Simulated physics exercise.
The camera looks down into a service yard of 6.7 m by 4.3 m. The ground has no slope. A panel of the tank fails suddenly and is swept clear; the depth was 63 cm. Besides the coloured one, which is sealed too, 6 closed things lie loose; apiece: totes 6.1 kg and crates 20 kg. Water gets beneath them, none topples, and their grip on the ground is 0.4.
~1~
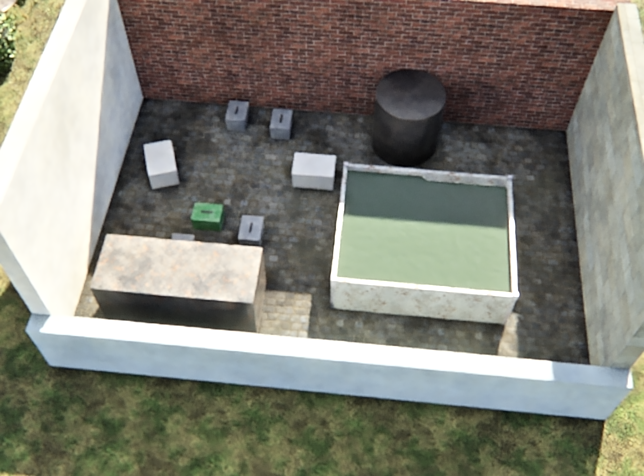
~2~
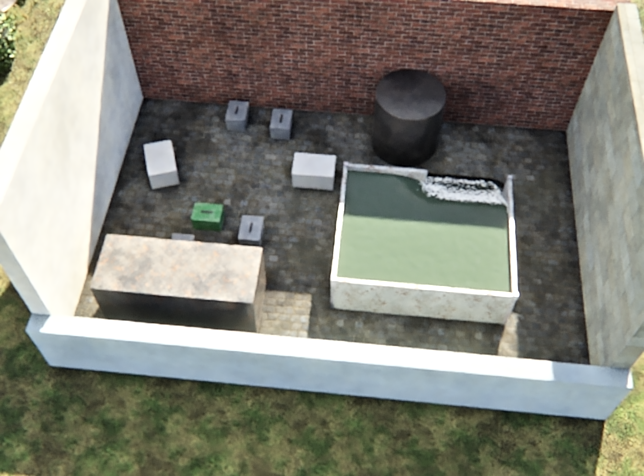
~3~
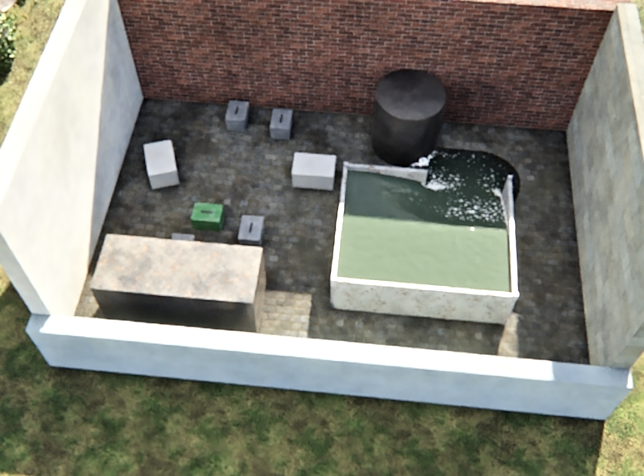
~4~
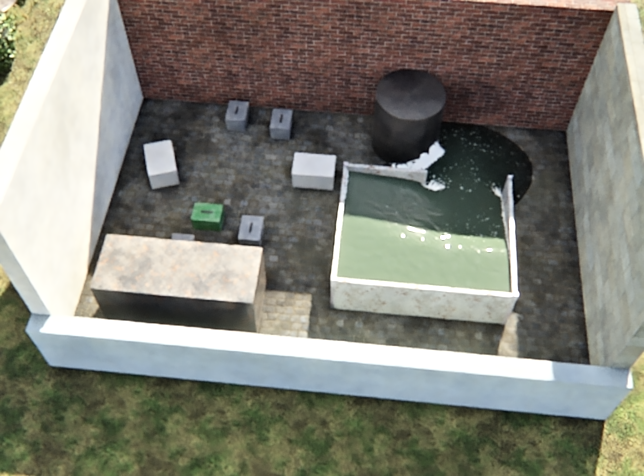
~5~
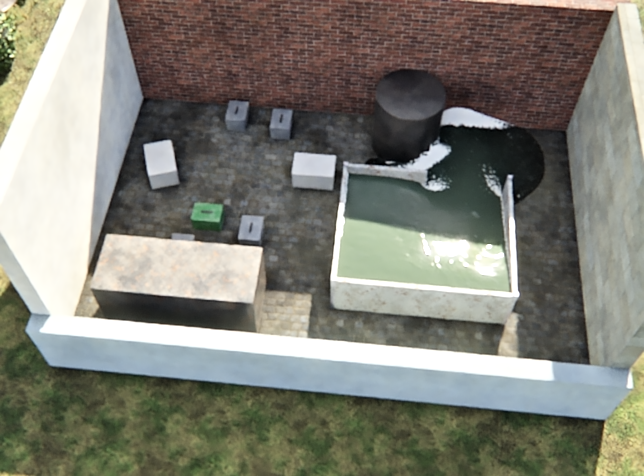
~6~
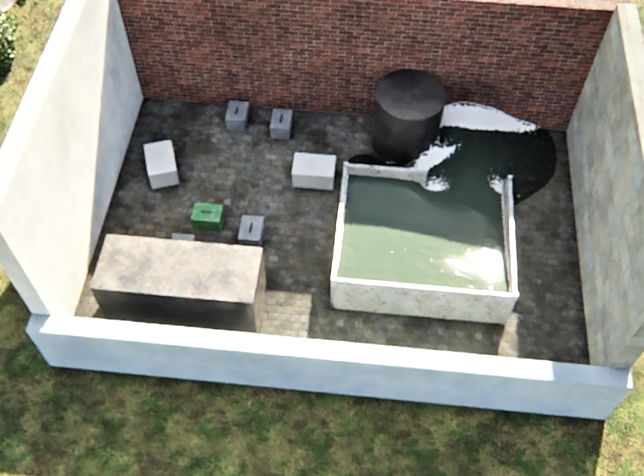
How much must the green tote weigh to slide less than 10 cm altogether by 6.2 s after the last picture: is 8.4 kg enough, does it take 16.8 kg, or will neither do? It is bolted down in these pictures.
Verdict: The lower weight is enough.
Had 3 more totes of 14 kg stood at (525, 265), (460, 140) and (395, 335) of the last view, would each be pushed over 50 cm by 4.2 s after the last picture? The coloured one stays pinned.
In turn: Over, past it, over.
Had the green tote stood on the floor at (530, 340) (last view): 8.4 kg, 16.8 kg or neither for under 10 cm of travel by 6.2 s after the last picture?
Neither holds.
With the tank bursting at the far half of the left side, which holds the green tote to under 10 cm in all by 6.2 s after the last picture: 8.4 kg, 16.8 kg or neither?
In that case neither weight holds it.
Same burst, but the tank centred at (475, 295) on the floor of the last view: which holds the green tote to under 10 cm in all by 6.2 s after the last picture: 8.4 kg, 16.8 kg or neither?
In that case neither weight holds it.
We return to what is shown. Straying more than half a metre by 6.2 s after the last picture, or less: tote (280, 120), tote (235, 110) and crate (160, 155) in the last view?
In turn: More, past it, short of it.
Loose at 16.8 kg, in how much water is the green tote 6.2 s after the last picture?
Roughly 3 cm.
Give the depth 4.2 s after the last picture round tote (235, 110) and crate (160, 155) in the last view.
About 3 and 0 cm.
Then, 0.6 s after the last picture the green tote would be 0 cm from its start with 8.4 kg and 0 cm from its start with 16.8 kg; 0 cm of water round it then.
Then, 2.3 s after the last picture the green tote would be 0 cm from its start with 8.4 kg and 0 cm from its start with 16.8 kg; 0 cm of water round it then.
Then, 4.2 s after the last picture the green tote would be 0 cm from its start with 8.4 kg and 0 cm from its start with 16.8 kg; 0 cm of water round it then.
Then, 6.2 s after the last picture the green tote would be 2 cm from its start with 8.4 kg and 0 cm from its start with 16.8 kg; 3 cm of water round it then.
